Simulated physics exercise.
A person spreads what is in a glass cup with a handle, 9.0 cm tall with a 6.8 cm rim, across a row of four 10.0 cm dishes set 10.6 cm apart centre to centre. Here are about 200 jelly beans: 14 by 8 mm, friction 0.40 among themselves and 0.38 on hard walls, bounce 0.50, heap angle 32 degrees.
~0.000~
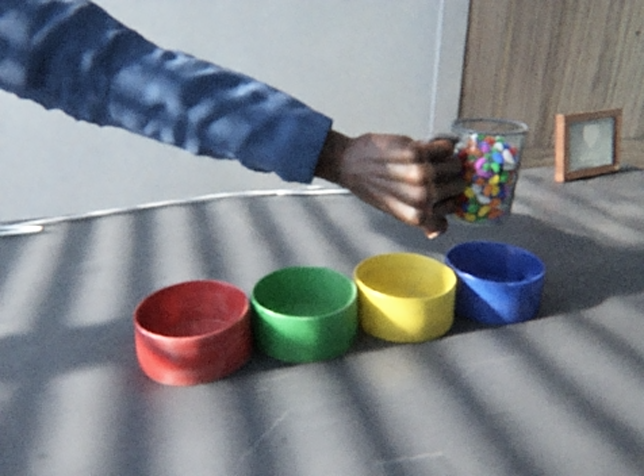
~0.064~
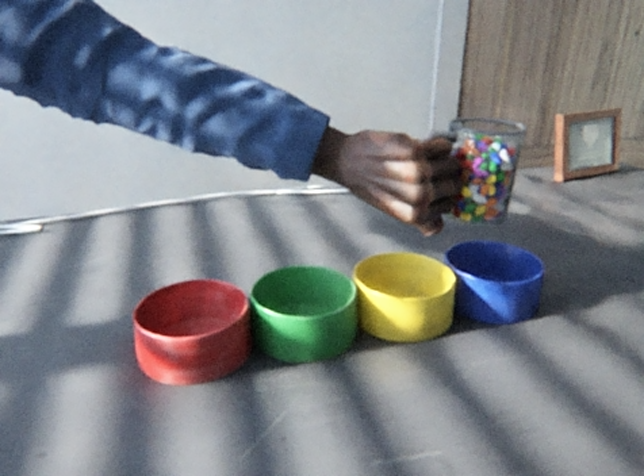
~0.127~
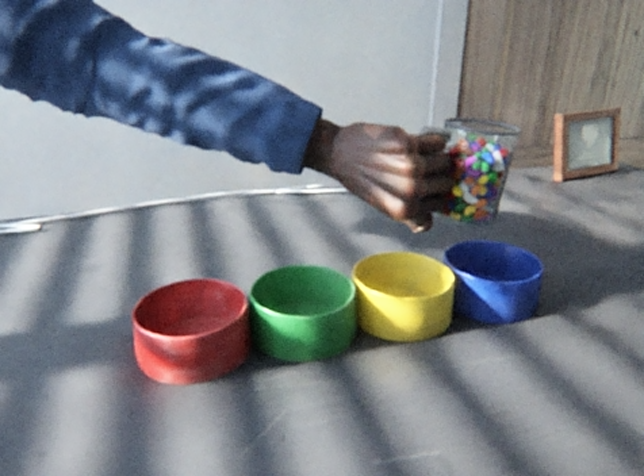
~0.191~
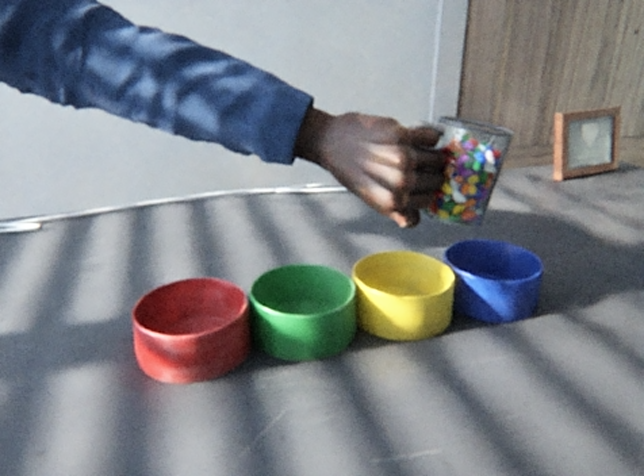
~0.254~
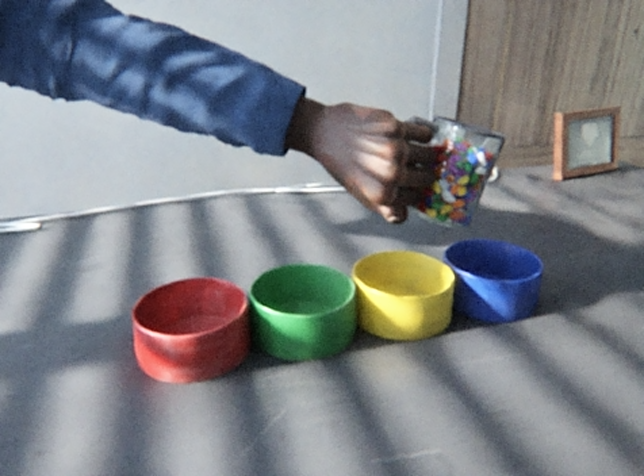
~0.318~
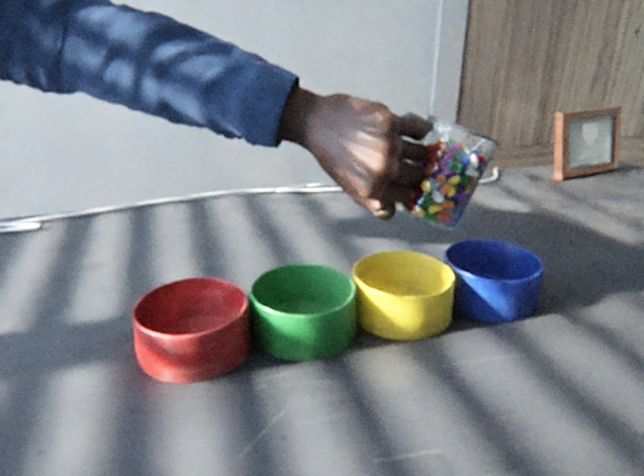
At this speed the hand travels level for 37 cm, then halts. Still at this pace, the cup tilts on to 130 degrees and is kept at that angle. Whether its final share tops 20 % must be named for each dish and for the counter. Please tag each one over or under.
Red dish - under; blue dish - under; green dish - over; yellow dish - under; counter - under.
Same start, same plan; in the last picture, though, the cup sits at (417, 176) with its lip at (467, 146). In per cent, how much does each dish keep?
Kept per dish: Red = 90, blue = 0, green = 10, yellow = 0.
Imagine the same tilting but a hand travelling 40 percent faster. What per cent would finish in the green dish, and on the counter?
Shares: Green 10, counter 0.
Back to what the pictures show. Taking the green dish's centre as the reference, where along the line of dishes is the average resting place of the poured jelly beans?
The average sits about 1 cm from the centre, on its left.
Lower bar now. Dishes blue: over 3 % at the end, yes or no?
With blue the answer is negative.
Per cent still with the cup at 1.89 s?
Some 0 per cent.
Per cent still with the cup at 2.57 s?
Some 0 %.
After 1.26 s, tilt 95 degrees; cup holds 95 %.
After 1.89 s, tilt 130 degrees; cup holds 0 %, red 5 %, green 90 %.
After 2.57 s, tilt 130 degrees; cup holds 0 %, red 5 %, green 90 %.
By 2.9 s all is still; red 5 %, blue 0 %, green 90 %, yellow 0 %, counter 5 %.
